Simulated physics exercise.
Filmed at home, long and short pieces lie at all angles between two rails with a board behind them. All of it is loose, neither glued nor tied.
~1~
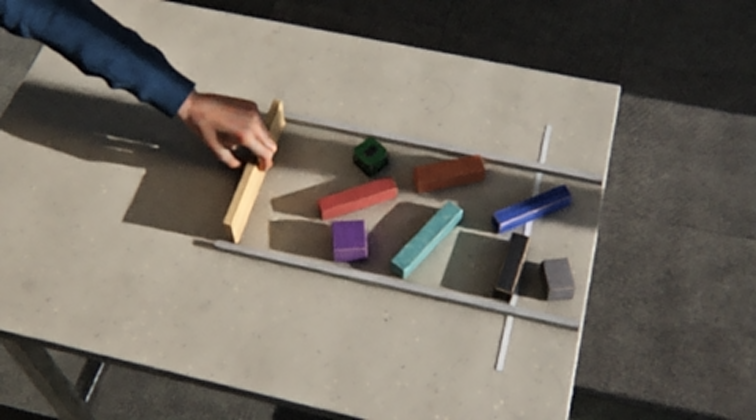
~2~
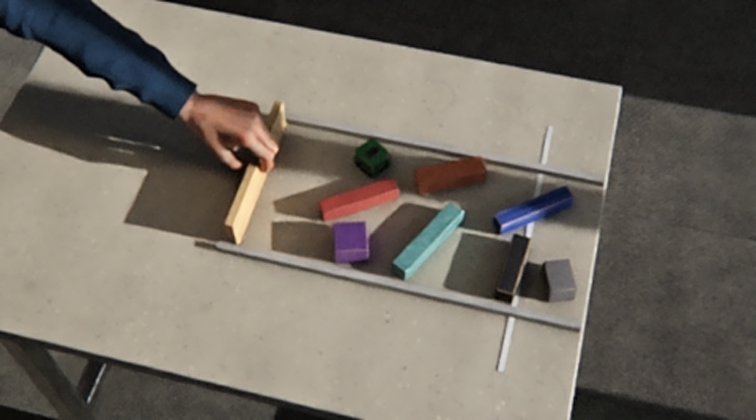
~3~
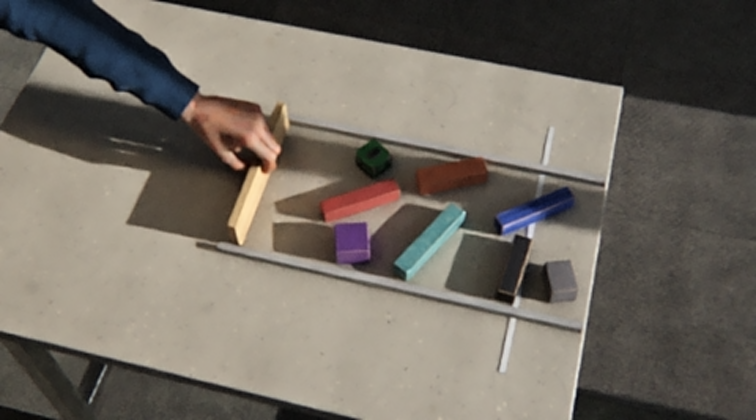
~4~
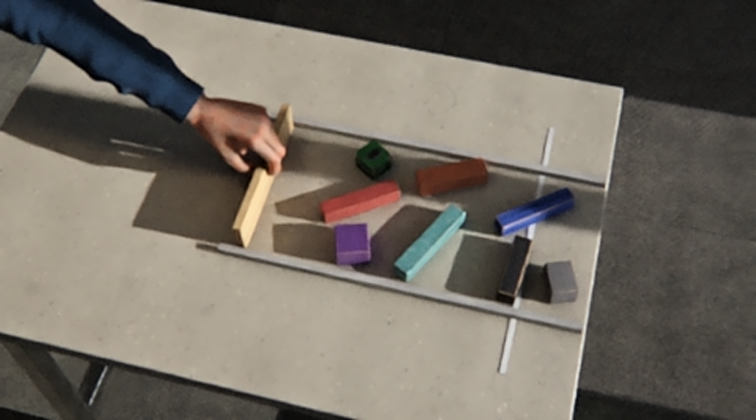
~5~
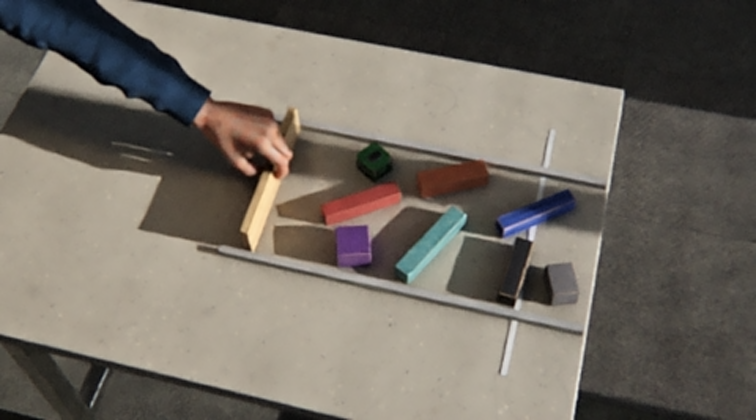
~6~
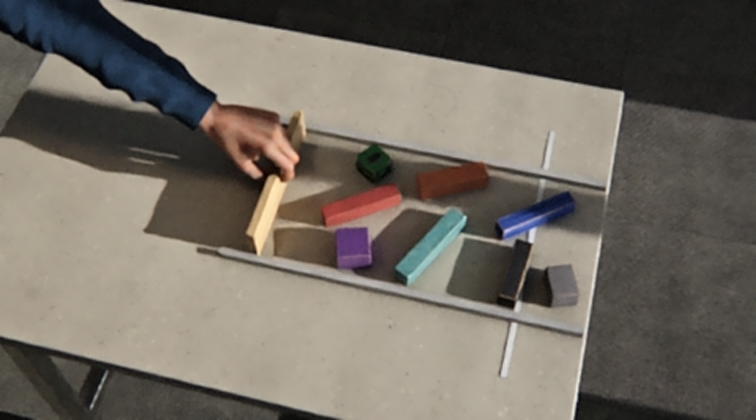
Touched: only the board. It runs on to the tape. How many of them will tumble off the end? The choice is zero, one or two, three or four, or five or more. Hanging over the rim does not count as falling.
Seems one or two of them come crashing down.
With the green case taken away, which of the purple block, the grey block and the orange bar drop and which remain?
Taking them one by one, the purple block holds its spot, the grey block drops away and the orange bar holds its spot.
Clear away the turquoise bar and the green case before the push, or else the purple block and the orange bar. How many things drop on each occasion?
That gives 0 for the first pair taken away and 0 for the second.
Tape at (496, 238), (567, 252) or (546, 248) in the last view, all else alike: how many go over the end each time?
Try by try, 0, 5 and 3.
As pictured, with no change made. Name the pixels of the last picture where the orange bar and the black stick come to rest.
Near (599, 205) and (586, 284).
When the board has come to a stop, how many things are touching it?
I count 3 of them.
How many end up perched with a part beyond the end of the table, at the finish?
2, I think.
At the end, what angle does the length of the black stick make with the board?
Somewhere near 15 degrees, I'd say.
Soon after, none off yet; grey block at rest near (561, 286); blue stick at rest near (535, 215); black stick at rest near (515, 273).
In the end, the number that fall off is one or two; gone, blue stick and grey block.
